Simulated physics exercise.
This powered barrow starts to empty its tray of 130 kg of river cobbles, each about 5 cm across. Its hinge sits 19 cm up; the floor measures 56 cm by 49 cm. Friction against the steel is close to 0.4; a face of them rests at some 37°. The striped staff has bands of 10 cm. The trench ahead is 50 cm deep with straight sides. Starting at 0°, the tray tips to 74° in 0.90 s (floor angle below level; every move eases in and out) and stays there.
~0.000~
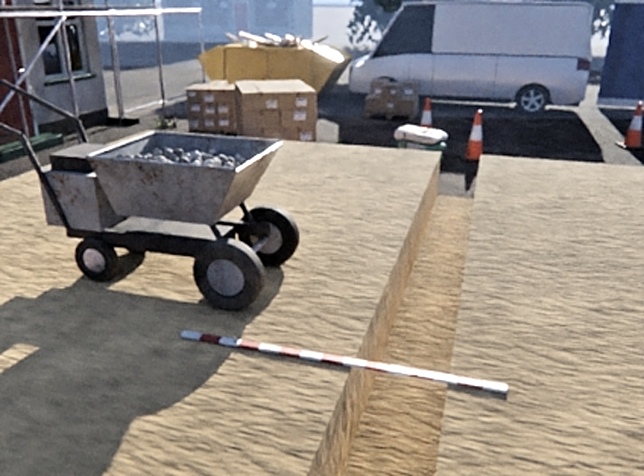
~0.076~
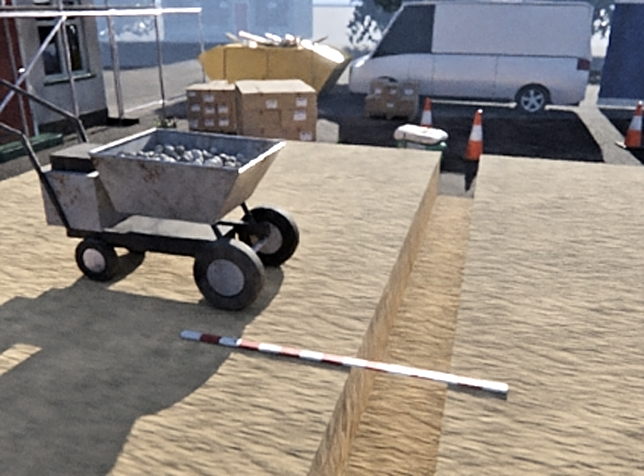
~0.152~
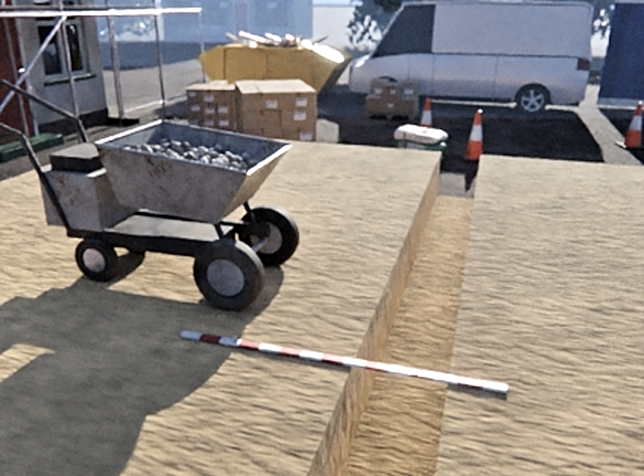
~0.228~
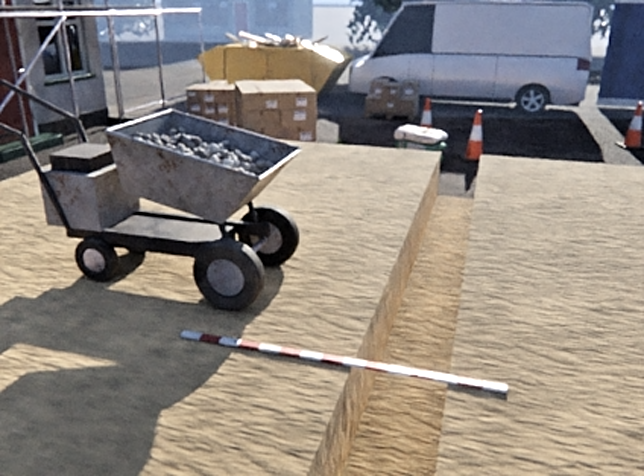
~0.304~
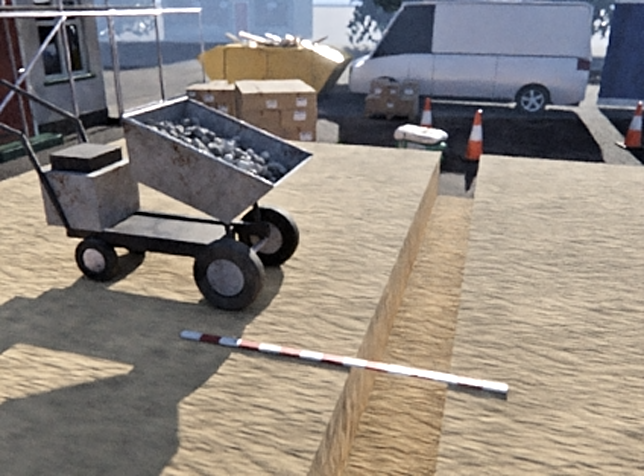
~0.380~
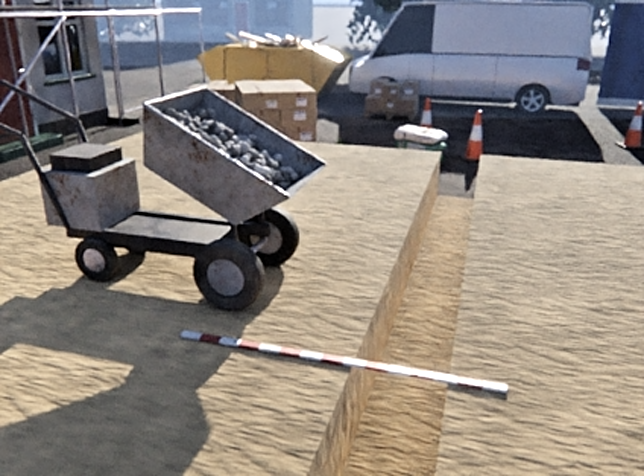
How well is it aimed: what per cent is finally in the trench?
About 88 per cent.
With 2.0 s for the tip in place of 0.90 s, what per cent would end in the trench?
It would be near 85 per cent.
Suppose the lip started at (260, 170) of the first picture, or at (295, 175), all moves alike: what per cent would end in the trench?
First some 95, then 65 per cent.
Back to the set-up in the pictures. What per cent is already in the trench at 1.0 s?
Some 30 per cent.
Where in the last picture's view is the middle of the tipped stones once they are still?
Around (410, 375).
After 0.7 s the floor is at 63°; 100 % in the tray; the foremost stones are at (333, 229).
After 1.0 s the floor is at 74°; 64 % in the tray, 7 % short of the trench, 30 % in the trench; the foremost stones are at (435, 332).
After 1.4 s the floor is at 74°; 29 % in the tray, 7 % short of the trench, 63 % in the trench; the foremost stones are at (447, 371).
After 3.3 s the floor is at 74°; 0 % in the tray, 12 % short of the trench, 88 % in the trench; the foremost stones are at (447, 371).
